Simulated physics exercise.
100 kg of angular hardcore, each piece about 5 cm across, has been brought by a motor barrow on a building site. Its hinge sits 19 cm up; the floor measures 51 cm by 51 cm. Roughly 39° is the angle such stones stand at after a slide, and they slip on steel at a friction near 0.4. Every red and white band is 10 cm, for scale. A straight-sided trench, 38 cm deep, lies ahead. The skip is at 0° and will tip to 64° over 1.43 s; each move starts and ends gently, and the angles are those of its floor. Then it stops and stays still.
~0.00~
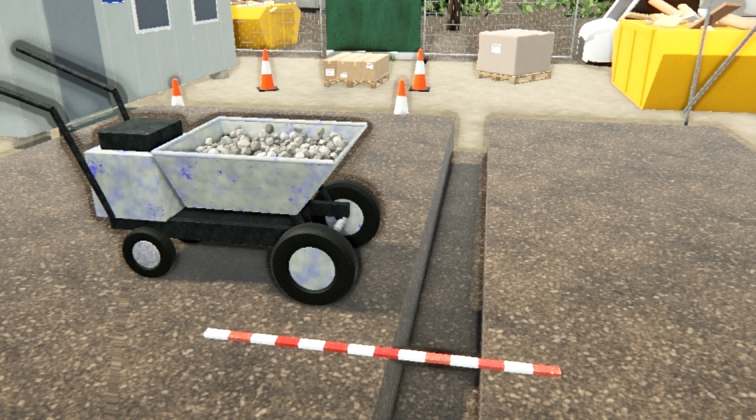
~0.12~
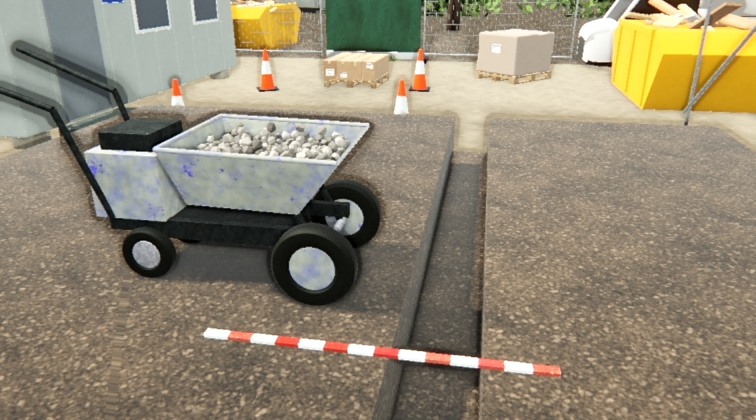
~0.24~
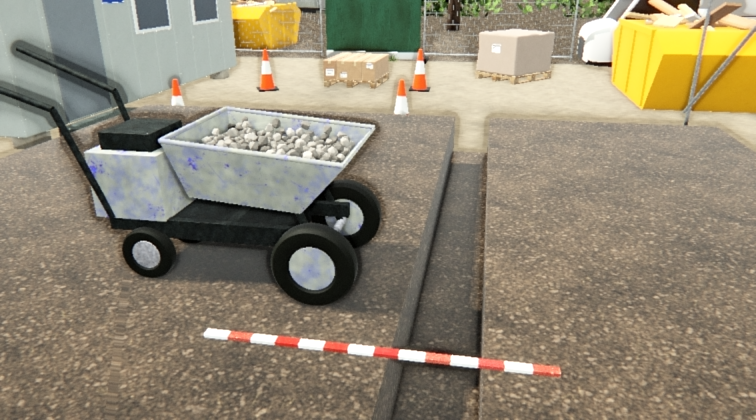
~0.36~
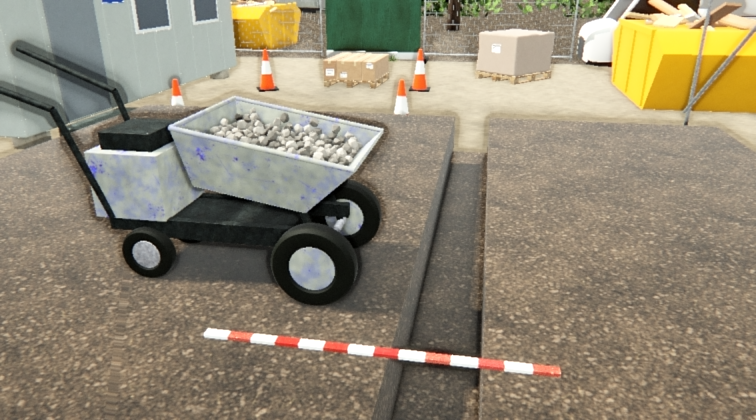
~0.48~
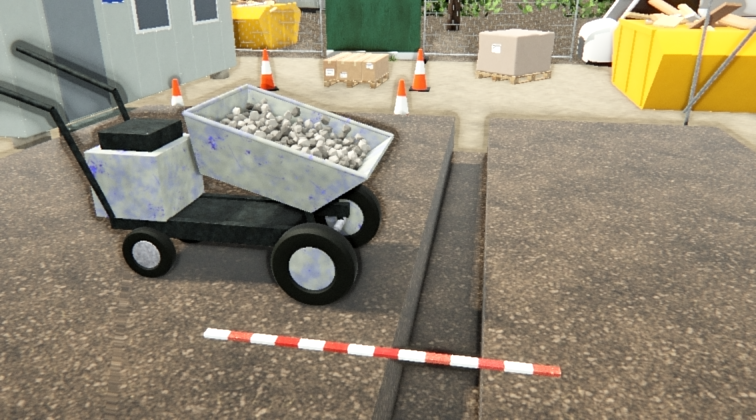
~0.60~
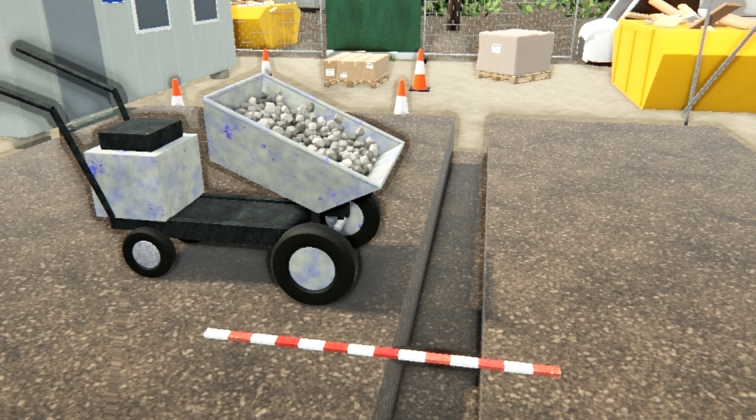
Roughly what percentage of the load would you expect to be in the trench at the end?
I'd expect around 47 per cent.
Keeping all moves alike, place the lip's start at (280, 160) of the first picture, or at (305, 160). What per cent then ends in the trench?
Near 45 then near 55 percent.
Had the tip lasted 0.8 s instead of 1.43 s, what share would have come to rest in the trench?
45 per cent.
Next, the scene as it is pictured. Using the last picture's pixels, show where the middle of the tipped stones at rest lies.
The middle should be near (457, 342).
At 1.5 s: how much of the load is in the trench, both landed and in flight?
Close to 5 per cent at that time.
After 1.1 s the floor is at 54°; 100 % in the skip; the foremost stones are at (410, 198).
After 1.5 s the floor is at 64°; 93 % in the skip, 7 % in the trench; the foremost stones are at (480, 307).
After 1.9 s the floor is at 64°; 70 % in the skip, 26 % in the trench, 4 % past the trench; the foremost stones are at (526, 295).
After 3.8 s the floor is at 64°; 48 % in the skip, 47 % in the trench, 5 % past the trench; the foremost stones are at (554, 293).
